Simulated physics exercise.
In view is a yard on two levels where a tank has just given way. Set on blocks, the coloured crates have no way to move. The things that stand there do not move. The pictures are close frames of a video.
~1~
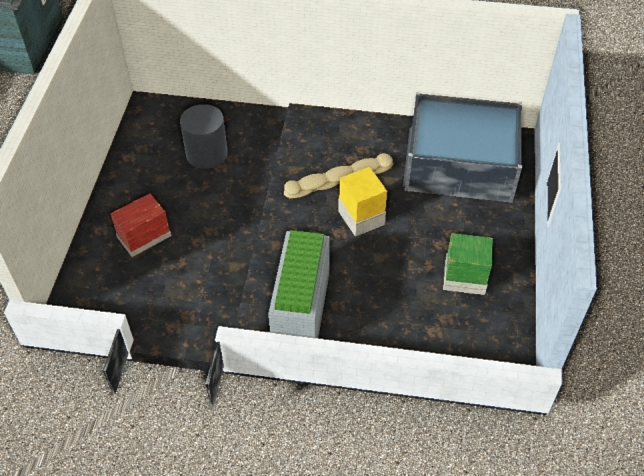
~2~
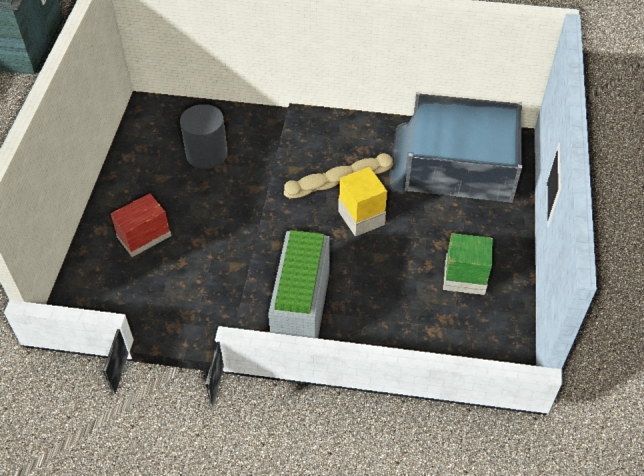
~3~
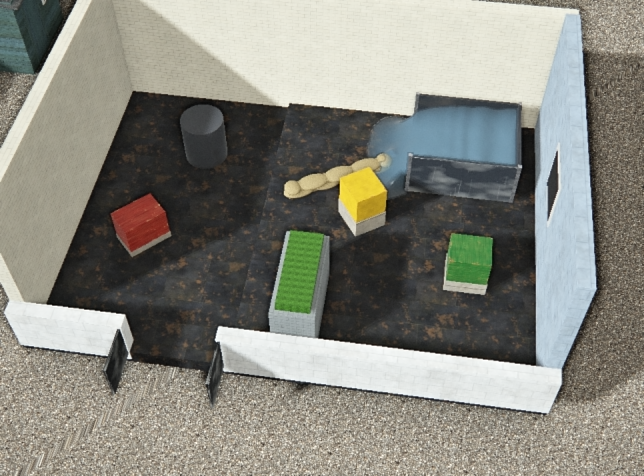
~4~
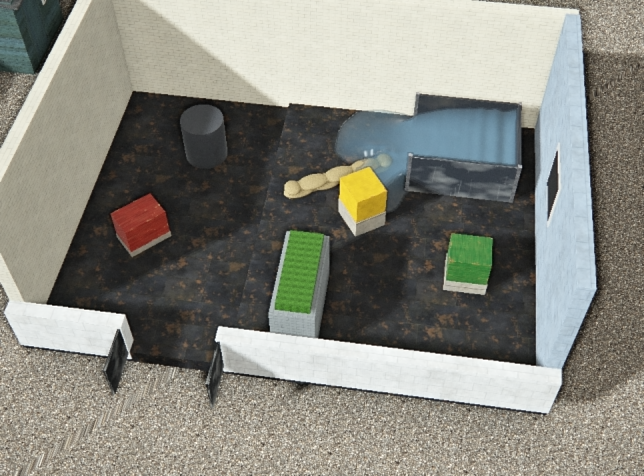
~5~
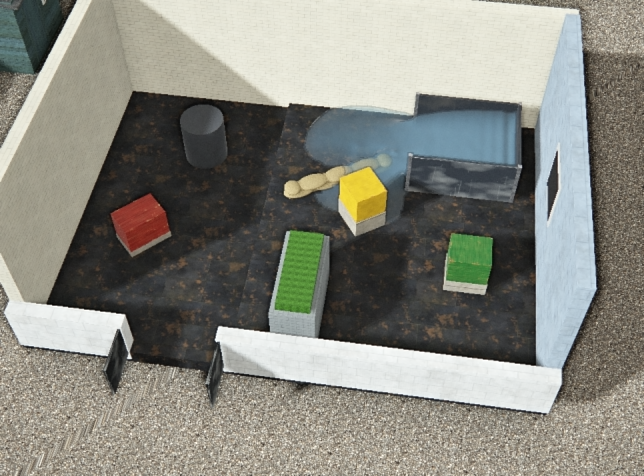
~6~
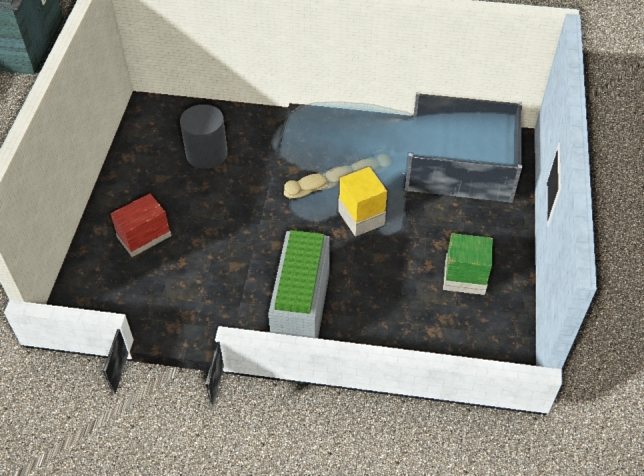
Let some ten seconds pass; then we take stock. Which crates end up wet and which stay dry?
Result: The red crate is going to get water on it. The yellow crate is going to stay free of water. The green crate is going to stay free of water.
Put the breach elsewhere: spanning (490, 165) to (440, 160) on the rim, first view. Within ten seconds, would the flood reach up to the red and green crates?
My reading: Red stays untouched, green gets drenched.
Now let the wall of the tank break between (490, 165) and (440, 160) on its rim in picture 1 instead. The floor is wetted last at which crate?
It's the red-painted one.
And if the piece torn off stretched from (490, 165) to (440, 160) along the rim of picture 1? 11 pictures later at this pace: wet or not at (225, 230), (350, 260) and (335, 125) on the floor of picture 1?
Taking the points one after the other, they come out not soaked, inundated and not soaked.
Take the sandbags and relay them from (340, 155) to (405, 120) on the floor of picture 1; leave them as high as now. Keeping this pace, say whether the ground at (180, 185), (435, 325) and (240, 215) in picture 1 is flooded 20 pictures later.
Sequence kept: Flood-hit - flood-free - flood-hit.
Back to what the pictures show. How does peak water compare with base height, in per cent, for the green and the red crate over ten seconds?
Some 20 and 170 % respectively.
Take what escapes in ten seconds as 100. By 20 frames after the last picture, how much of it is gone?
About 5 per cent.
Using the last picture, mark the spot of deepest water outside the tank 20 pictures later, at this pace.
Answer: (124, 114).
A moment on, water covers 30 % of the floor; the red crate not reached, the yellow crate water round its plinth, the green crate not reached.
Next, water covers 50 % of the floor; the red crate water round its plinth, the yellow crate water round its plinth, the green crate water round its plinth.
Then, water covers 70 % of the floor; the red crate water round its plinth, the yellow crate water round its plinth, the green crate water round its plinth.
Later, water covers 80 % of the floor; the red crate water round its plinth, the yellow crate water round its plinth, the green crate water round its plinth.
In the end, water covers 90 % of the floor; the red crate was topped, the yellow crate stayed above the water, the green crate stayed above the water.
